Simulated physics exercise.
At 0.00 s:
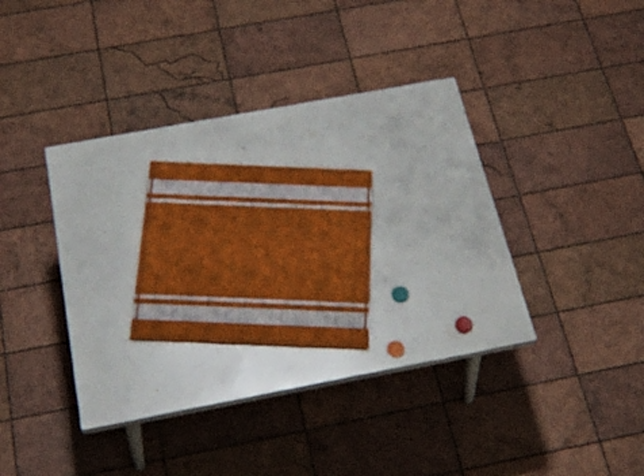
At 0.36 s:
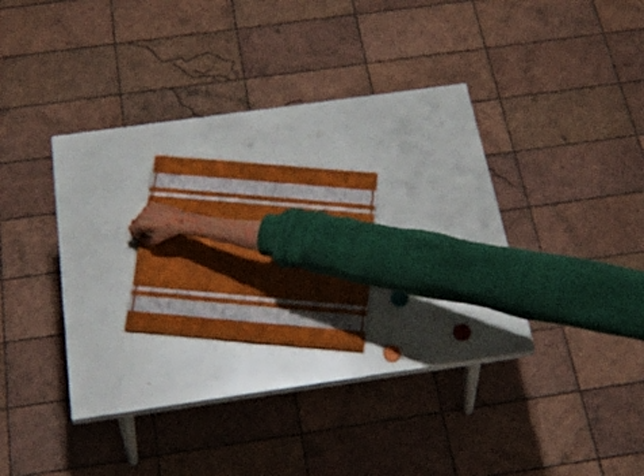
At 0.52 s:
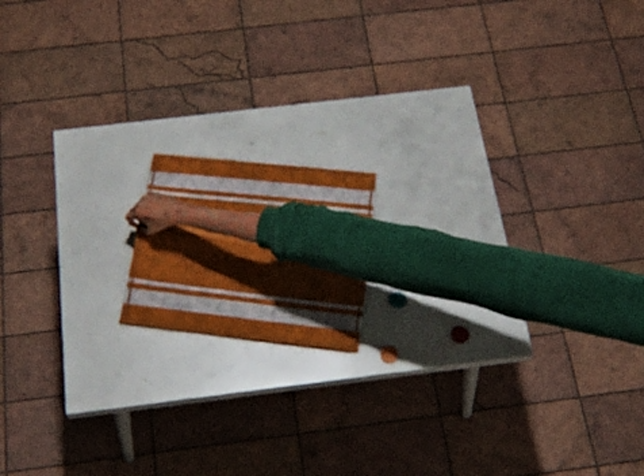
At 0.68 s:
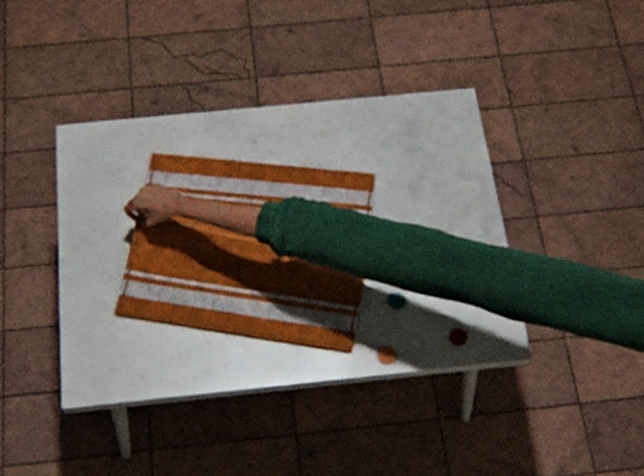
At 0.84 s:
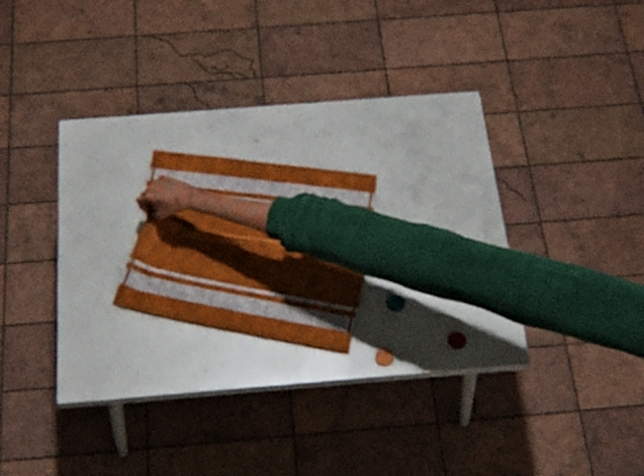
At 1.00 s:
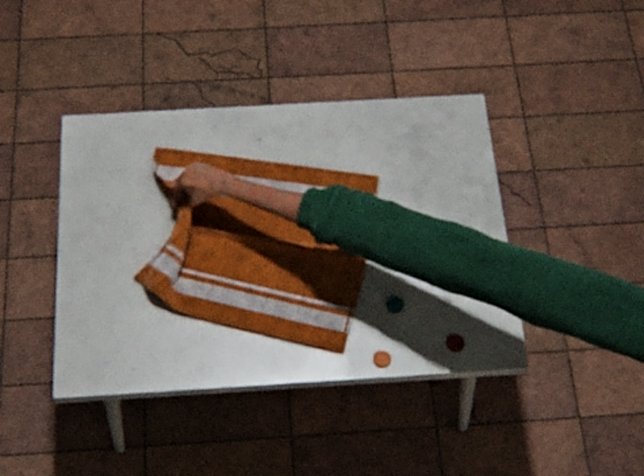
The clip shows an orange-and-white striped cloth lying flat on a white table beside three small discs; a green-sleeved arm grips its left edge, lifts it slightly, and draws it away from the camera and rightward, bunching the cloth.
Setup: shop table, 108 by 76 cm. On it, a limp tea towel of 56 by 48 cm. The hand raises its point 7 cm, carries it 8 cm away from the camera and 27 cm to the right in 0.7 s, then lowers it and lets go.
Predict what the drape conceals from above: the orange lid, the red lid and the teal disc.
The orange lid will stay visible; the red lid will stay visible; the teal disc will stay visible.
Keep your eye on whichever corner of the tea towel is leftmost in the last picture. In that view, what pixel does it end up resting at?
Around pixel (198, 246).
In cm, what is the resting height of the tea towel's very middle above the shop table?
The centre point rests around 3 cm up.
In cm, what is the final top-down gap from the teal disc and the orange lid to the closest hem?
9 cm and 10 cm.
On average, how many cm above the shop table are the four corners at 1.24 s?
0 cm.
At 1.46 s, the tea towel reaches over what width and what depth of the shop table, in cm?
48 x 62 cm.
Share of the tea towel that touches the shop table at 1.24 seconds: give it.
I'd say about 70 in a hundred.
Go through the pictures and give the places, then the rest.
The first frame shows orange lid (396, 349); red lid (464, 324); teal disc (400, 294); tea towel corners (130, 339) (151, 162) (372, 171) (368, 349); highest point 0 cm, lowest 0 cm.
The second frame shows tea towel corners (125, 331) (156, 156); grip (141, 237); highest point 2 cm, lowest 0 cm.
The third frame shows tea towel corners (119, 323) (154, 154); grip (138, 226); highest point 5 cm, lowest 0 cm.
The fourth frame shows tea towel corners (115, 315) (152, 154); grip (137, 218); highest point 7 cm, lowest 0 cm.
The fifth frame shows tea towel corners (113, 303) (154, 151); grip (149, 211); highest point 7 cm, lowest 0 cm.
The sixth frame shows tea towel corners (134, 278) (156, 148) (379, 177) (343, 354); grip (182, 197); highest point 7 cm, lowest 0 cm.
After 1.2 s, 70 % of it is down, spanning 49 by 60 cm, above no small thing.
After 1.5 s, 65 % of it is down, spanning 47 by 61 cm, above no small thing.
After 1.7 s, 65 % of it is down, spanning 47 by 61 cm, above no small thing.
After 1.9 s, 70 % of it is down, spanning 47 by 61 cm, above no small thing.
After 2.9 s, 70 % of it is down, spanning 47 by 61 cm, above no small thing.
